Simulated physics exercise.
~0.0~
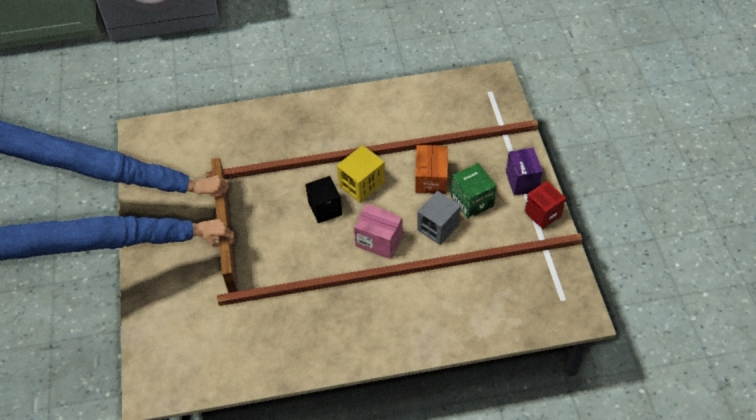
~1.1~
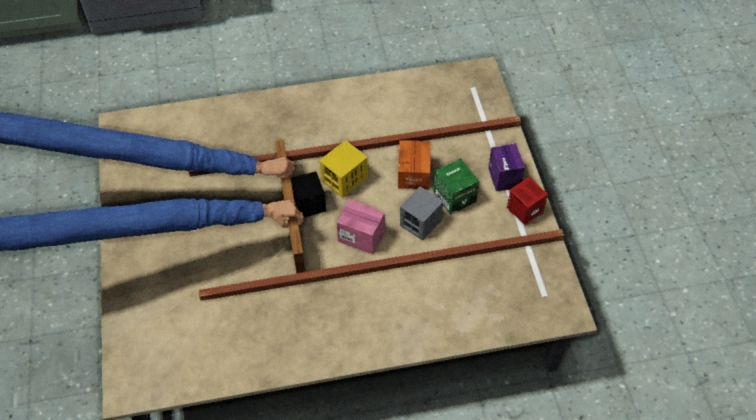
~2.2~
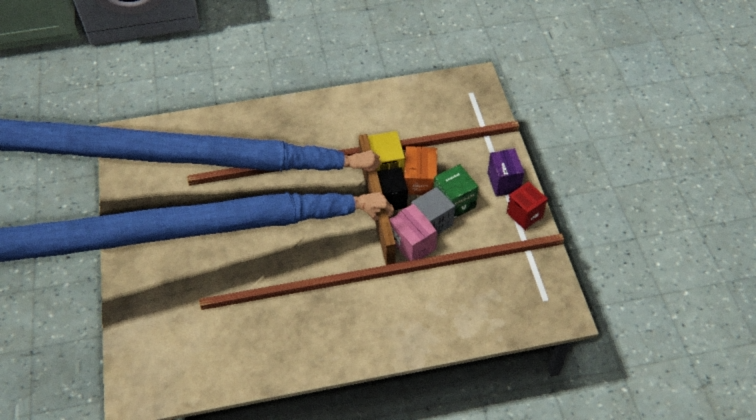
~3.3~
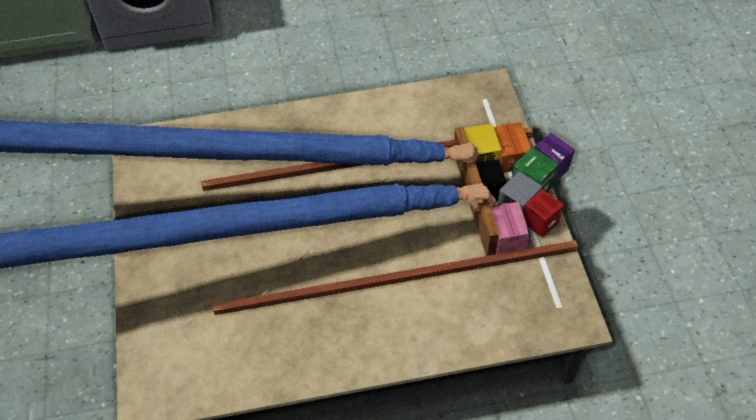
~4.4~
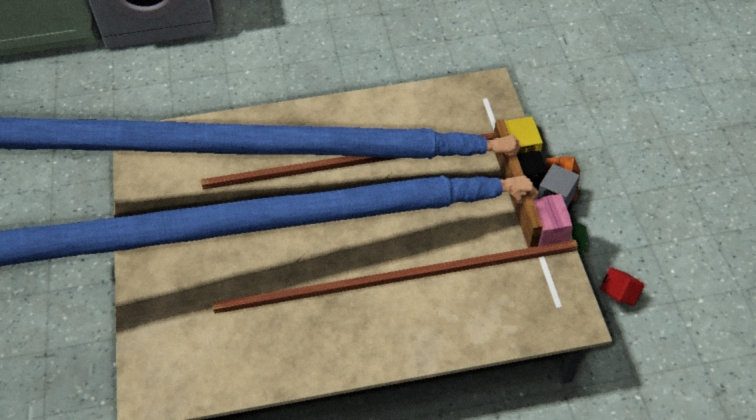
A wooden plank, held upright by two blue-sleeved arms, slides right between two rails across a tabletop scattered with colorful boxes. It meets the black crate first, then gathers the yellow and pink ones, bunching them against the orange, gray and green boxes. The hands keep pushing the crowded cluster over the white tape line, driving the purple and red boxes toward the right edge. As the plank reaches the tape, the orange, green, purple and red boxes go off the edge, while the yellow, black, gray and pink ones remain crowded against the plank.
